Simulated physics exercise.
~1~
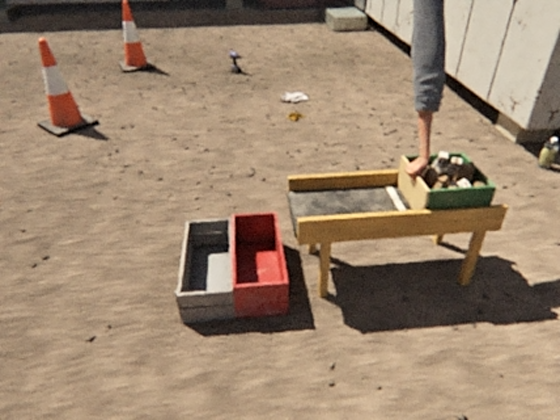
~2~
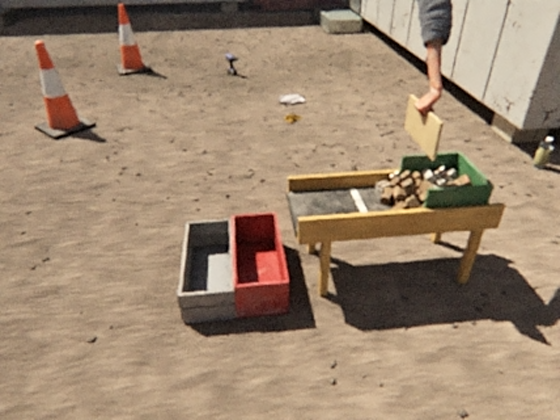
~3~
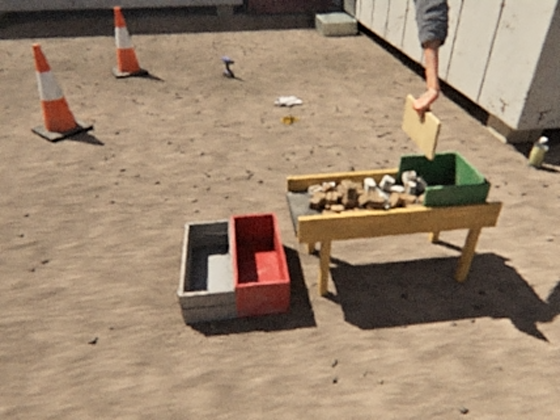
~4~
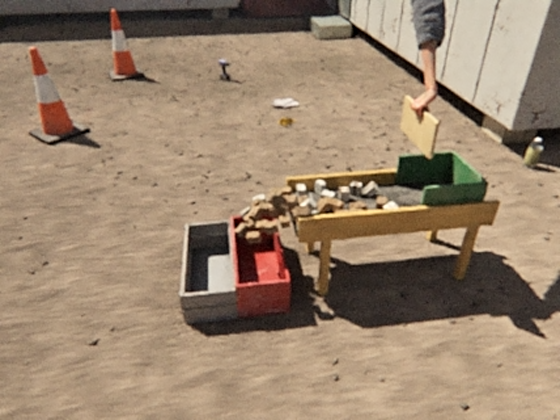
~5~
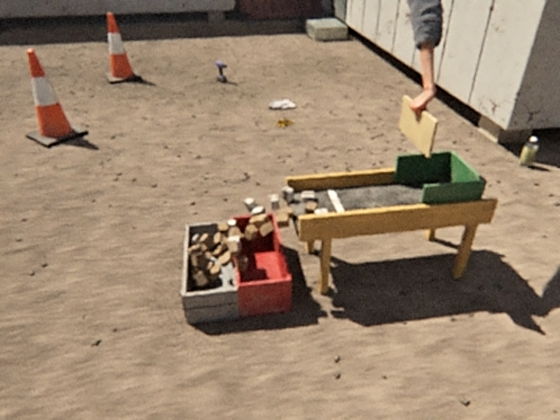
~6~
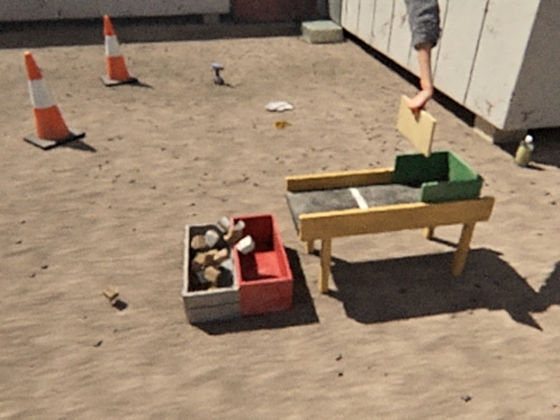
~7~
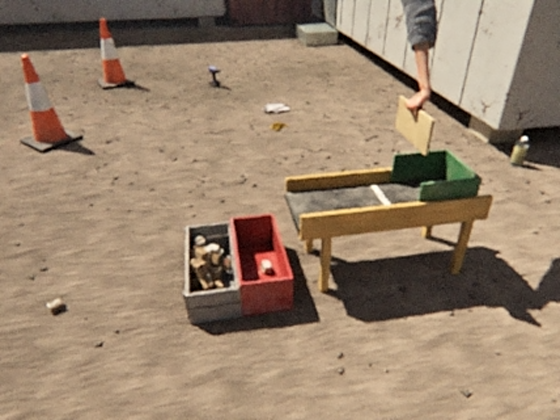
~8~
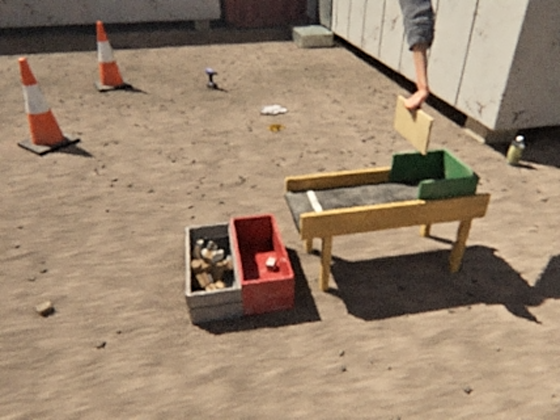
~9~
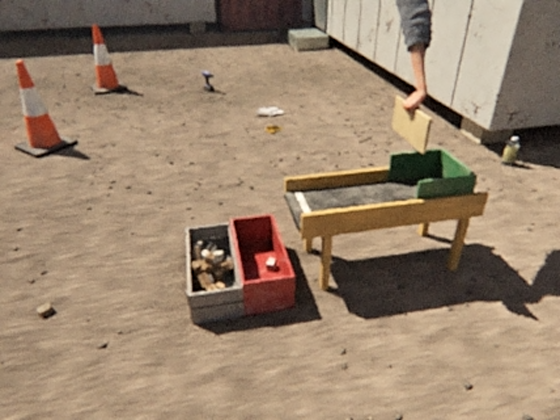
On sandy ground, a hand lifts a gate and blocks ride left, mostly into the grey box.
